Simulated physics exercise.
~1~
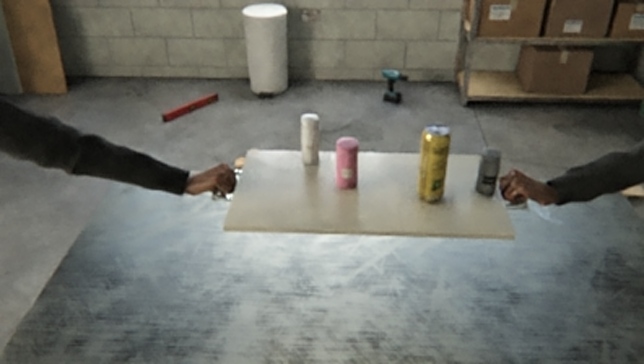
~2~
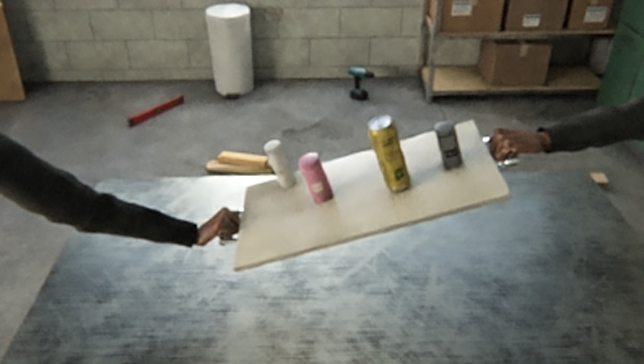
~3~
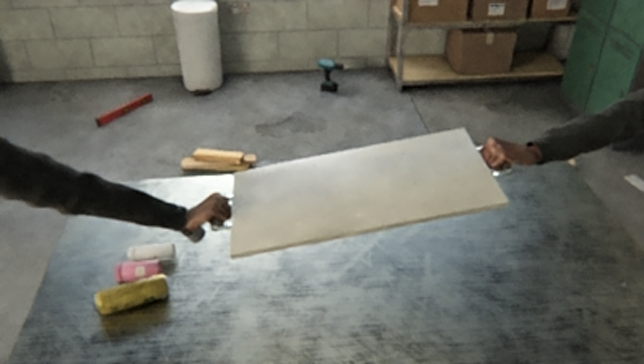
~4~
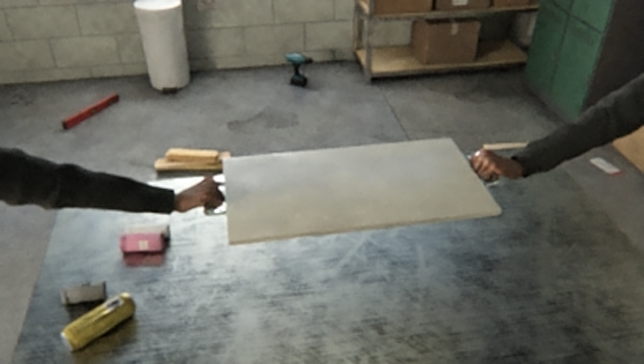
Two hands, one at each end, hold a pale rimless tray above a dark, scuffed table in a workshop, seen from slightly above, with a block wall and shelves of boxes behind. On it stand a white shaker and a pink shaker toward the left, a tall yellow can right of centre and a grey shaker near the right end. The left side dips, and all four items lean and shift left. They leave the tray and land on the table at the lower left. The tray returns nearly level, empty, with the fallen items lying below its left side.
